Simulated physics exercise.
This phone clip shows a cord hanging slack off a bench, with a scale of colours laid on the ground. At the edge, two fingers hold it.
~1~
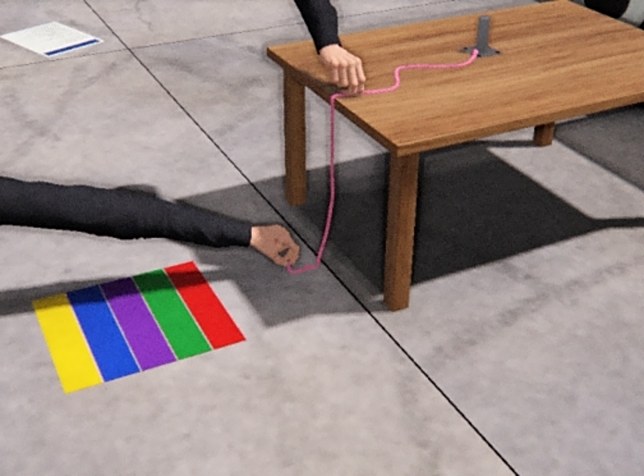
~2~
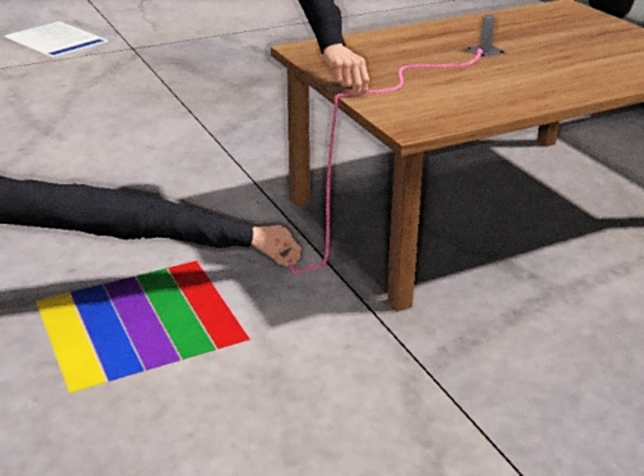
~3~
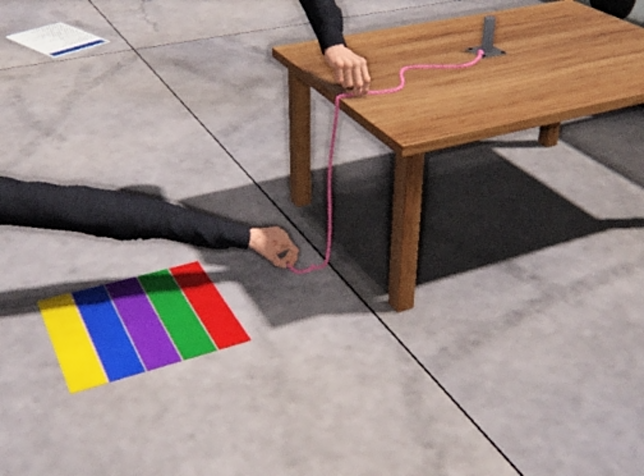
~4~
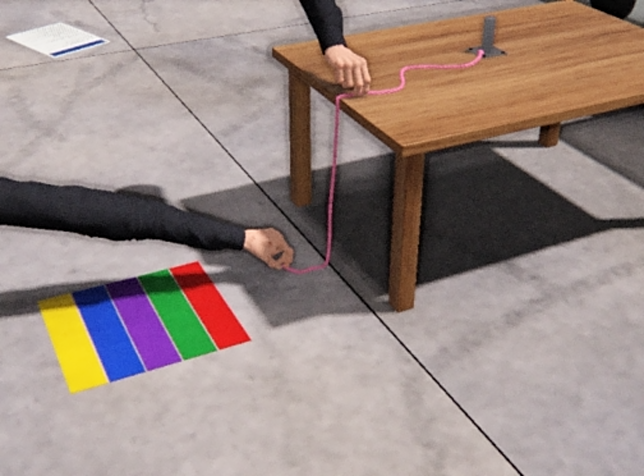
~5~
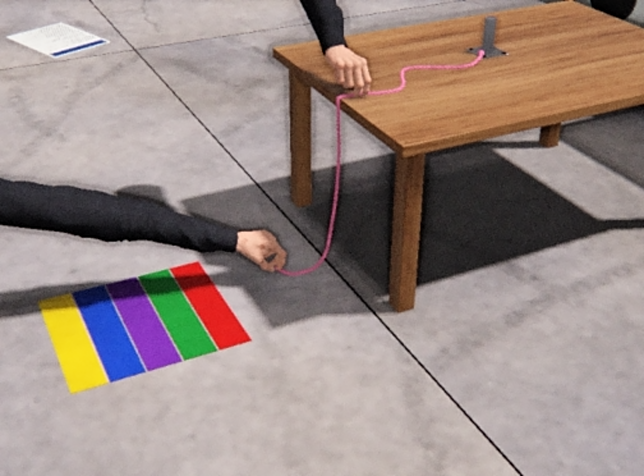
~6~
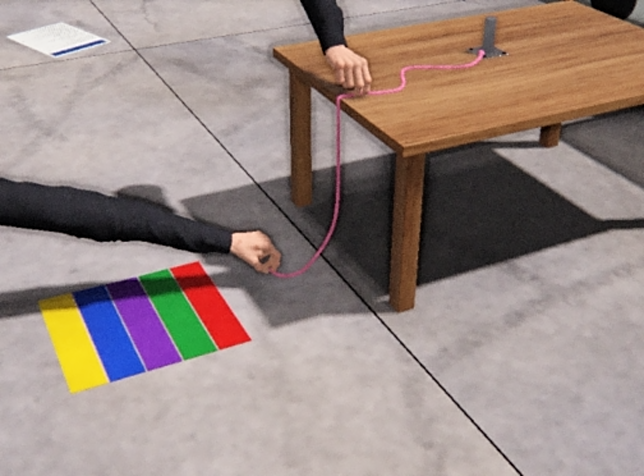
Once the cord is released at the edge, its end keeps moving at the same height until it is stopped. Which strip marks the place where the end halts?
The purple strip does.
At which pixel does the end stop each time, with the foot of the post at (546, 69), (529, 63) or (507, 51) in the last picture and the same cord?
Going through them in sequence: (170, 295), (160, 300) and finally (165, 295).
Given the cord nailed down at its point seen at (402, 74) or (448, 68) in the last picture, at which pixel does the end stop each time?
Per try (px): (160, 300), (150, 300).
Early on, end near (197, 288); over red.
Midway, end near (160, 298); over green.
At the end of the slack, end near (137, 304); over purple. It gets as far as the purple strip.
